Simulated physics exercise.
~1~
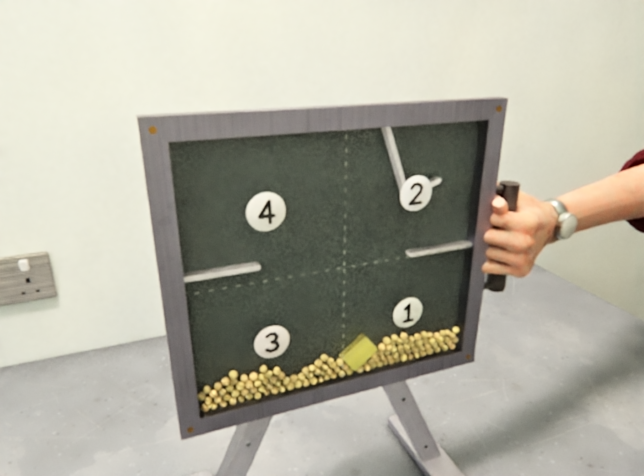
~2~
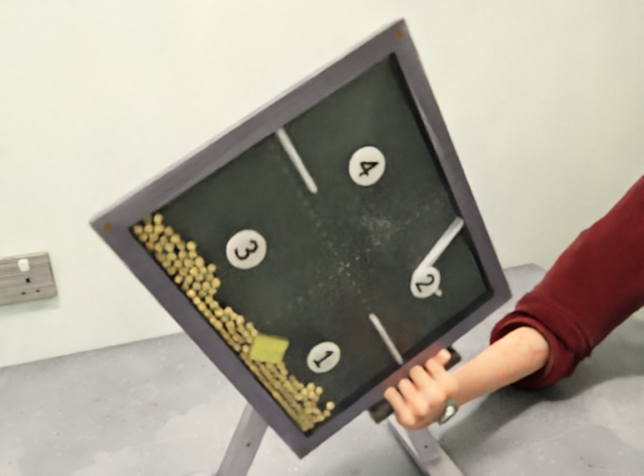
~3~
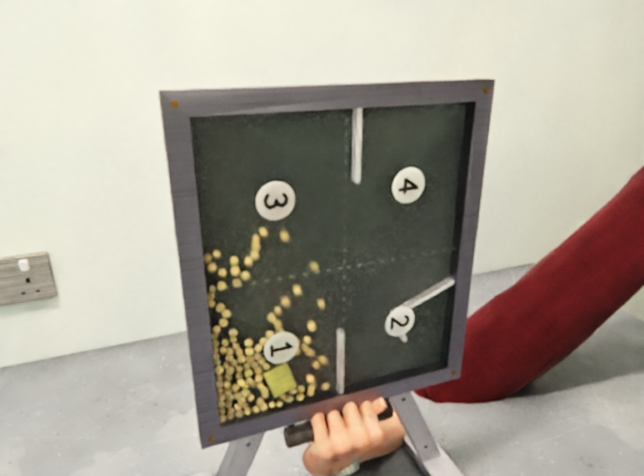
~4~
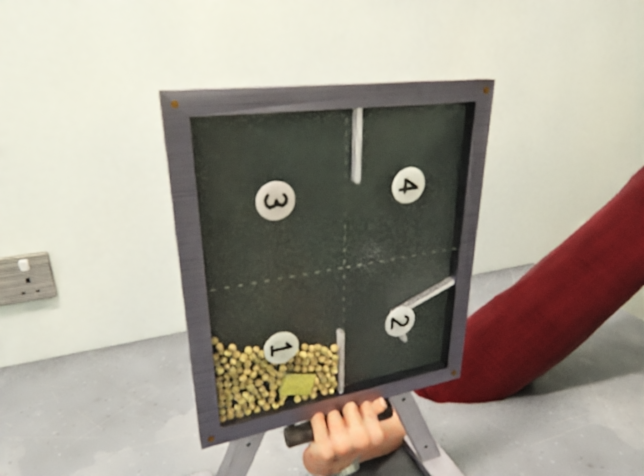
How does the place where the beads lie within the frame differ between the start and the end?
At the start the beads are spread in a low layer along the whole bottom of the frame, across both lower quarters. At the end they are gathered in a deeper pile in the lower-left quarter only, to the left of the short upright divider.
